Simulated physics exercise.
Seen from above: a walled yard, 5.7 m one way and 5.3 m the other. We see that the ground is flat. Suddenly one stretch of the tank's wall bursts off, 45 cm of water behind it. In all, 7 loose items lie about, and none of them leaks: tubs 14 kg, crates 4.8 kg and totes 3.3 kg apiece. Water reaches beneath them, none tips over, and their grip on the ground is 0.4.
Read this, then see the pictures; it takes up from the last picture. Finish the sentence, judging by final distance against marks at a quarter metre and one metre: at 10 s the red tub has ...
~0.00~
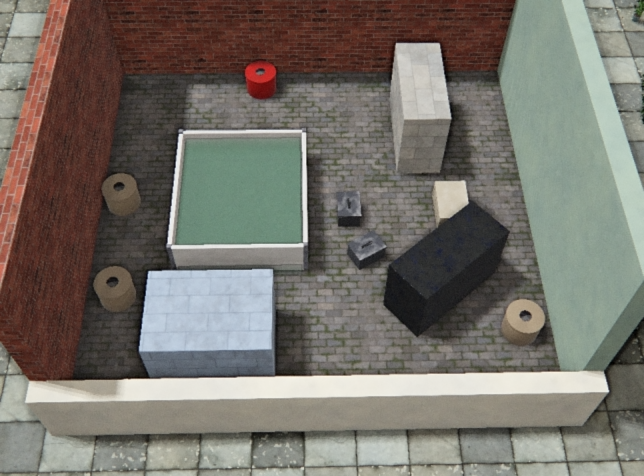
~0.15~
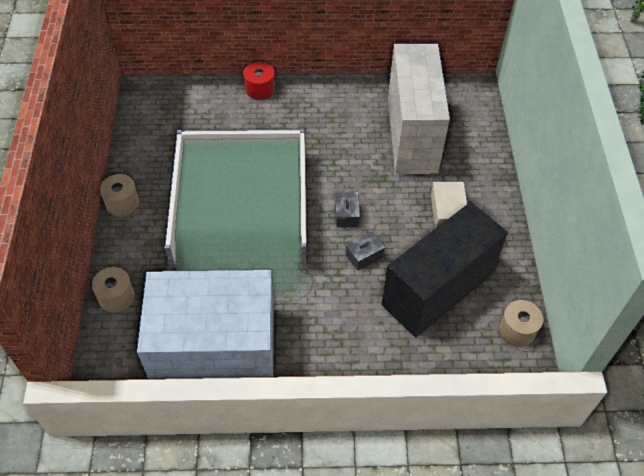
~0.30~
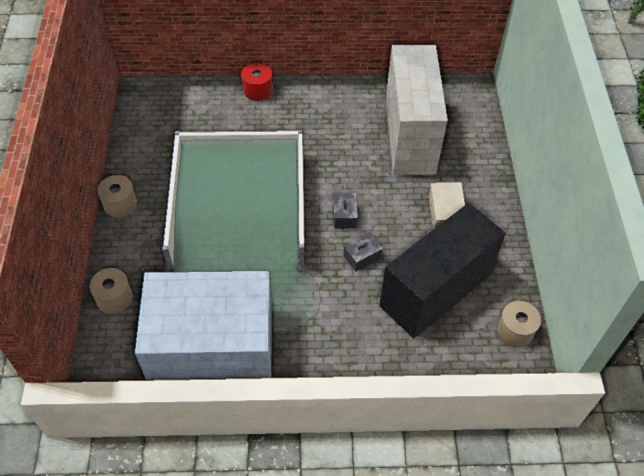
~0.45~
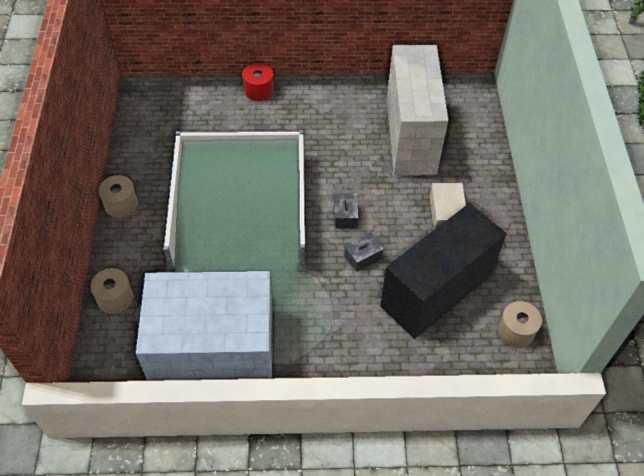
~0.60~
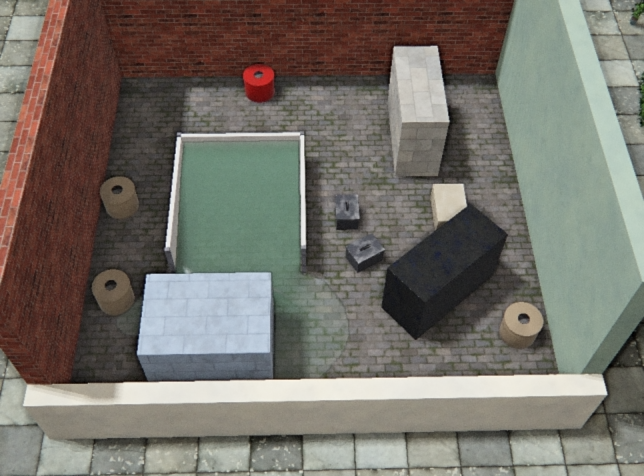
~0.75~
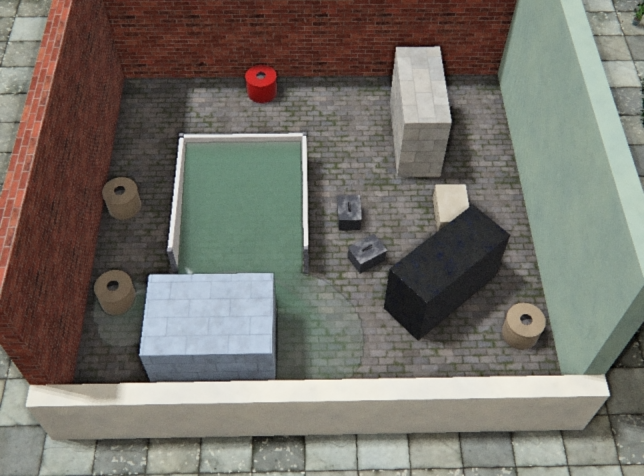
It has hardly moved at all.
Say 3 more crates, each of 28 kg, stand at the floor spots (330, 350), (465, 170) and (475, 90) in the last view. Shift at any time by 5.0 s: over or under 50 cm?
Lab note - in order: Above threshold / below threshold / below threshold.
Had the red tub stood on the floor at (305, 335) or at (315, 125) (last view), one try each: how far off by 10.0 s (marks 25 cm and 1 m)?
In that order: It goes a long way; it hardly budges.
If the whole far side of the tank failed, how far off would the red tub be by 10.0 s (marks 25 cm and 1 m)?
So the red tub winds up far off.
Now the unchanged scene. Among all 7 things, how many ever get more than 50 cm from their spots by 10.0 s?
4 of them.
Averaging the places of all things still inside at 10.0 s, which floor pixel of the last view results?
It works out to somewhere near (318, 175) on the floor.
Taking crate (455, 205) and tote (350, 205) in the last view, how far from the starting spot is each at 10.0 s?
Respectively: 250 cm / 20 cm.
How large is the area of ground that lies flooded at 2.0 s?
I'd estimate close to 10.5 m2.
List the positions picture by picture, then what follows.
In the first picture, the red tub at (260, 72) rests on the ground; 2.8 m2 under water; 0 of 7 have shifted.
In the second picture, the red tub at (259, 72) rests on the ground; water covers 3.5 m2; 0 of 7 have shifted.
In the third picture, the red tub at (257, 73), on the bottom; 4.1 m2 under water; 0 of 7 have shifted.
In the fourth picture, the red tub at (258, 74), on the bottom; 4.4 m2 under water; 0 of 7 have shifted.
In the fifth picture, the red tub at (259, 75) rests on the ground; 4.9 m2 under water; 0 of 7 have shifted.
In the sixth picture, the red tub at (261, 76), on the bottom; water covers 5.5 m2; 0 of 7 have shifted.
After 2.0 s the red tub is near (261, 76), 0.0 m from its start, aground; 1 afloat.
After 4.5 s the red tub is near (261, 76), 0.0 m from its start, aground; 1 afloat.
After 7.0 s the red tub is near (261, 76), 0.0 m from its start, aground; 1 afloat.
After 10.0 s the red tub is near (261, 76), 0.0 m from its start, aground; 3 afloat.
